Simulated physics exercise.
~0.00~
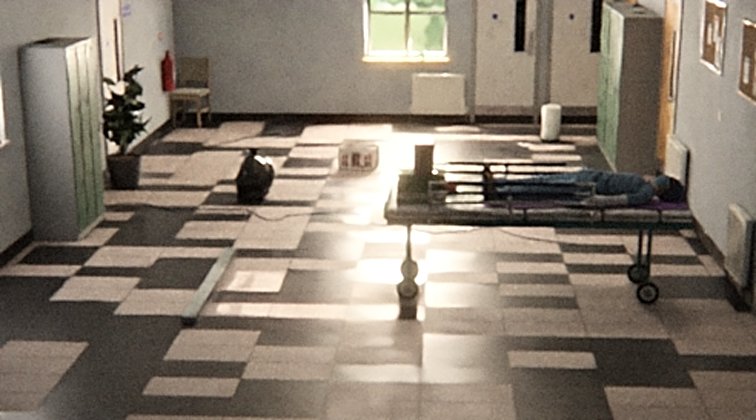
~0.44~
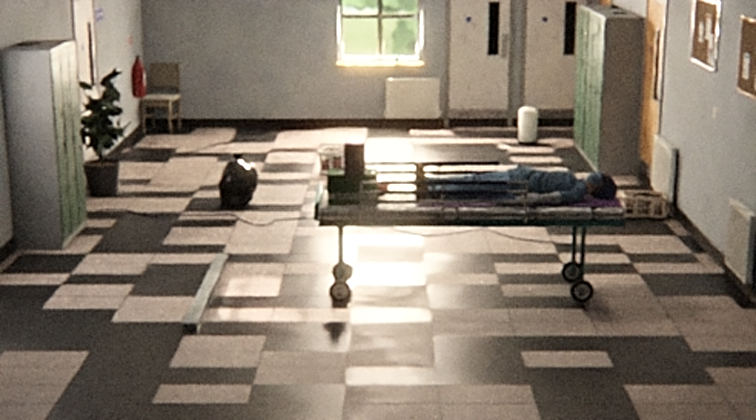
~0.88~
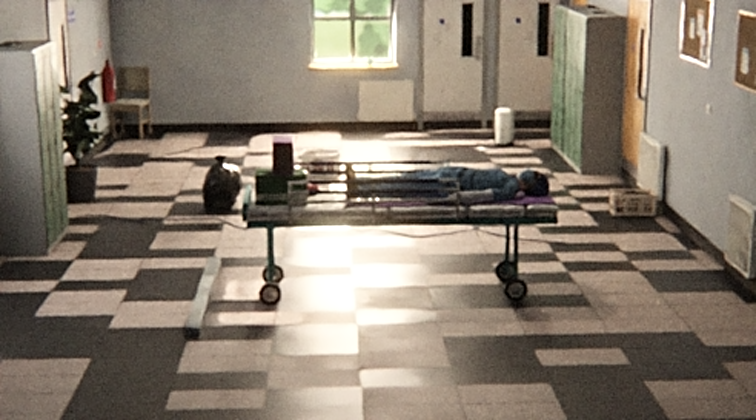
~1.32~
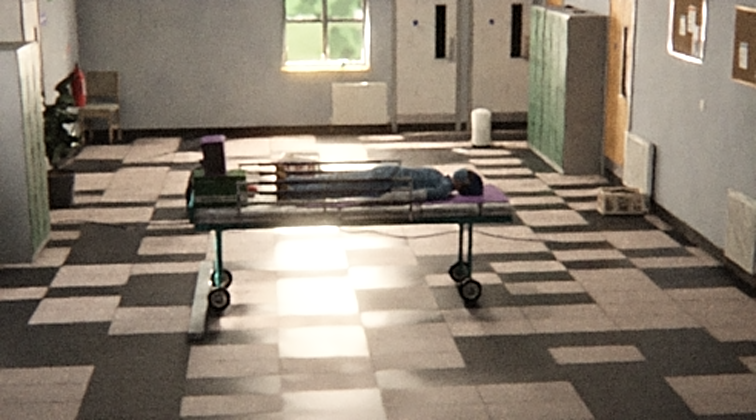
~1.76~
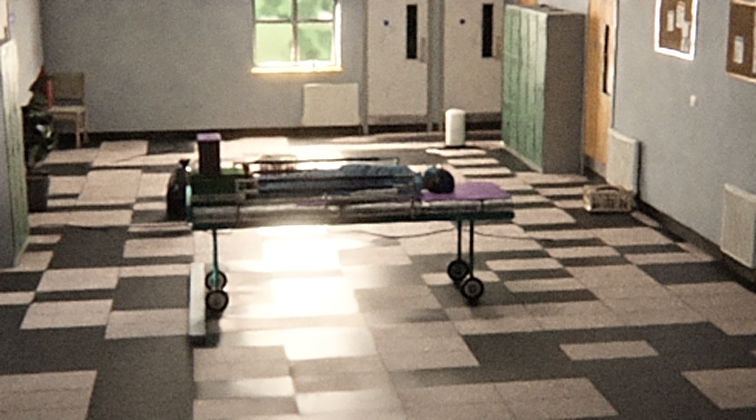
The clip opens on a sunlit passage with a chequered floor, where a person in blue lies limp on a wheeled trolley, head to the right, with a purple monitor standing upright beside a green holdall at the left end. The trolley rolls left toward a low sill lying across the floor, as the view drifts slightly sideways. It reaches the sill and stops. The person then slides a little further left along the bed, baring more of the purple sheet behind the head. At the end, the trolley stands still with the person, upright monitor and holdall all still aboard.
